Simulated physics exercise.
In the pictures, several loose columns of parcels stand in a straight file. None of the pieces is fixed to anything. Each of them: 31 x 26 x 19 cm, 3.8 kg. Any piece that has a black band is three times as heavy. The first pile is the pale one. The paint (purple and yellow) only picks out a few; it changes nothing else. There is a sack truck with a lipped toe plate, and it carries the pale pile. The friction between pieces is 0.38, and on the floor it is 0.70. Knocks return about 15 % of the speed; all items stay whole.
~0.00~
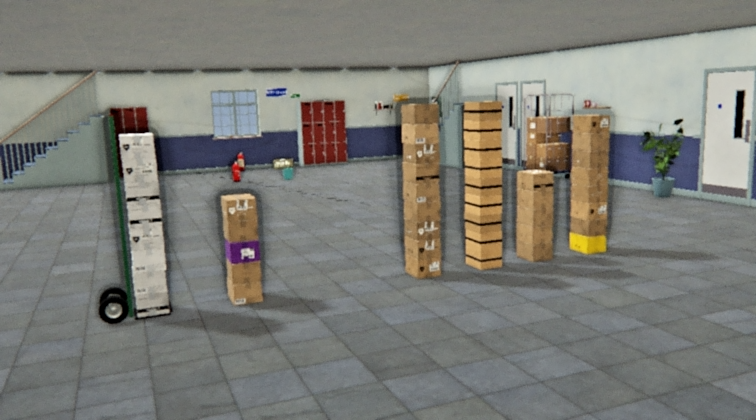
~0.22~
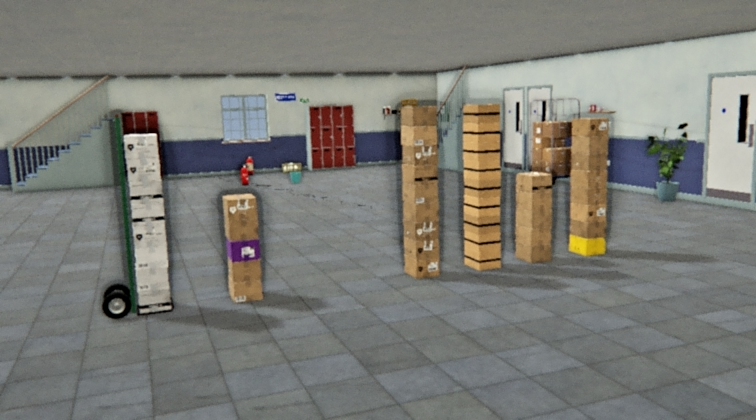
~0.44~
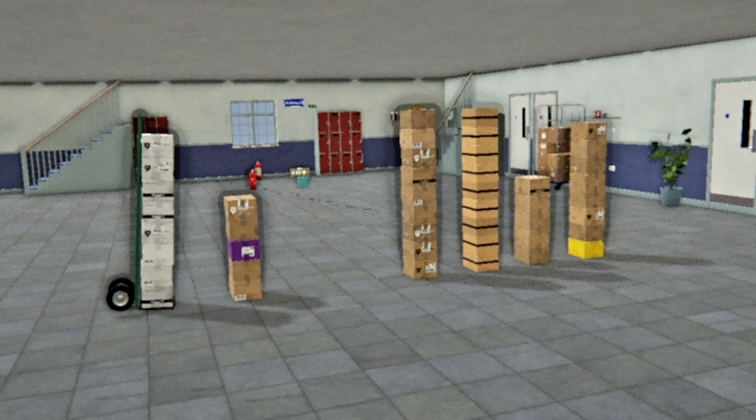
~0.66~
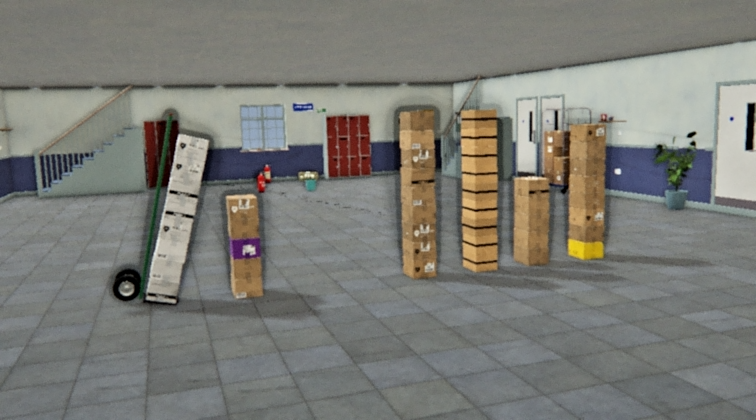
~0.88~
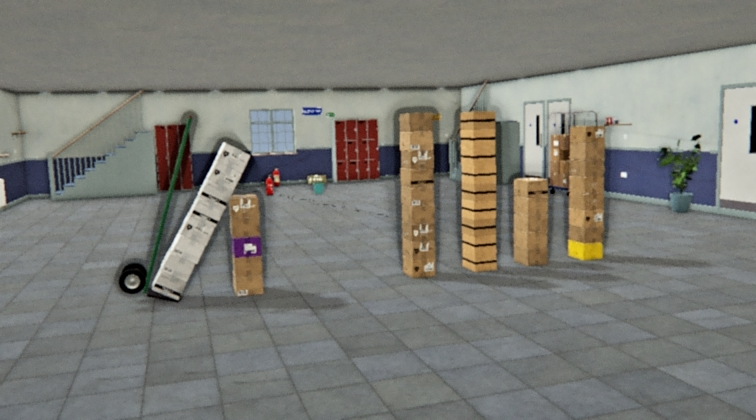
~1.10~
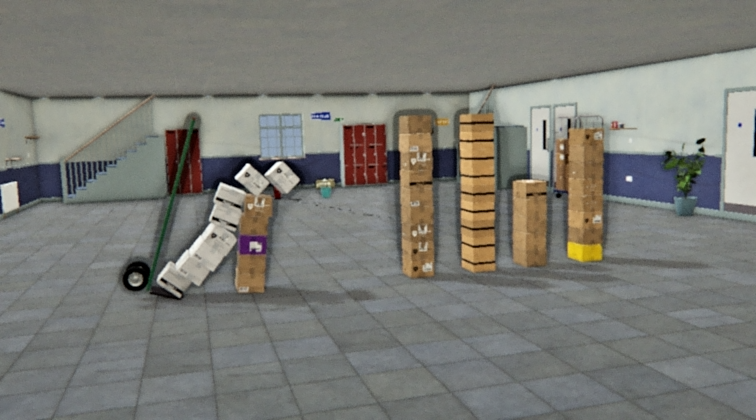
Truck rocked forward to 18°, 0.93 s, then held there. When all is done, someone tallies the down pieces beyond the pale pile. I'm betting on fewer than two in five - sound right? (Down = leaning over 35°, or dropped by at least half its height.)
Yes, fewer than two in five.
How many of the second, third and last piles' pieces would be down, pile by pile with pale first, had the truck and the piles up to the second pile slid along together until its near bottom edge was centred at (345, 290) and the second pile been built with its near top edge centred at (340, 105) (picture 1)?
Counts down - second: 9; third: 9; last: 8.
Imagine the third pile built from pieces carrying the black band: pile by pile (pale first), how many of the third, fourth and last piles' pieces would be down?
In that case the third pile has 0 down, the fourth 0, the last 0.
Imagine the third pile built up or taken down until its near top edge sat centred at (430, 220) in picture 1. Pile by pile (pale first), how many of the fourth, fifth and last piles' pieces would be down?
The tally would be fourth 0, then fifth 0, then last 0.
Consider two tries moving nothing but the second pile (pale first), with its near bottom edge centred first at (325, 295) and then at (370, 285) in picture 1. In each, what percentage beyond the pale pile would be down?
10 and 0 %.
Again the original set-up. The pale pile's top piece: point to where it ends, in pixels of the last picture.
Close to (385, 284).
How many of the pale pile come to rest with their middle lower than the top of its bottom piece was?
The tally of pale pieces is 5.
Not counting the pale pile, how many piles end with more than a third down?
The number of such piles is 1.
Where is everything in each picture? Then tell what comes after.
In the first picture (pixels give the middle of a visible side; the camera moves round a little), truck frame (115, 158) 0° forward; yellow parcel (597, 245); purple parcel (245, 252); none of the others has stirred.
In the second picture, truck frame (120, 157) 0° forward; purple parcel (246, 251).
In the third picture, truck frame (139, 155) 6° forward, top of the pale pile leaning 4°; purple parcel (246, 250); none of the others has stirred.
In the fourth picture, truck frame (165, 152) 13° forward, top of the pale pile leaning 15°; purple parcel (247, 249); none of the others has stirred.
In the fifth picture, truck frame (181, 153) 18° forward, top of the pale pile leaning 29°; purple parcel (248, 247); none of the others has stirred.
In the sixth picture, truck frame (184, 154) 18° forward, top of the pale pile leaning 50°; purple parcel (253, 245) 5° from how it stood; yellow parcel (592, 253); movement in 5 of them.
After 1.26 s, 8 of the pale pile down; none of the 36 other parcels down, 5 disturbed; purple parcel 10° from how it stood.
After 1.50 s, 8 of the pale pile down; 1 of the 36 other parcels down; purple parcel 33° from how it stood.
After 1.88 s, 8 of the pale pile down; 4 of the 36 other parcels down; purple parcel on its side.
In the end (2.9 s), 7 of the pale pile down; 4 of the 36 other parcels down; purple parcel on its side; yellow parcel unmoved. That is 11 per cent. From the last view, middles, purple parcel near (308, 273), yellow parcel near (585, 251).
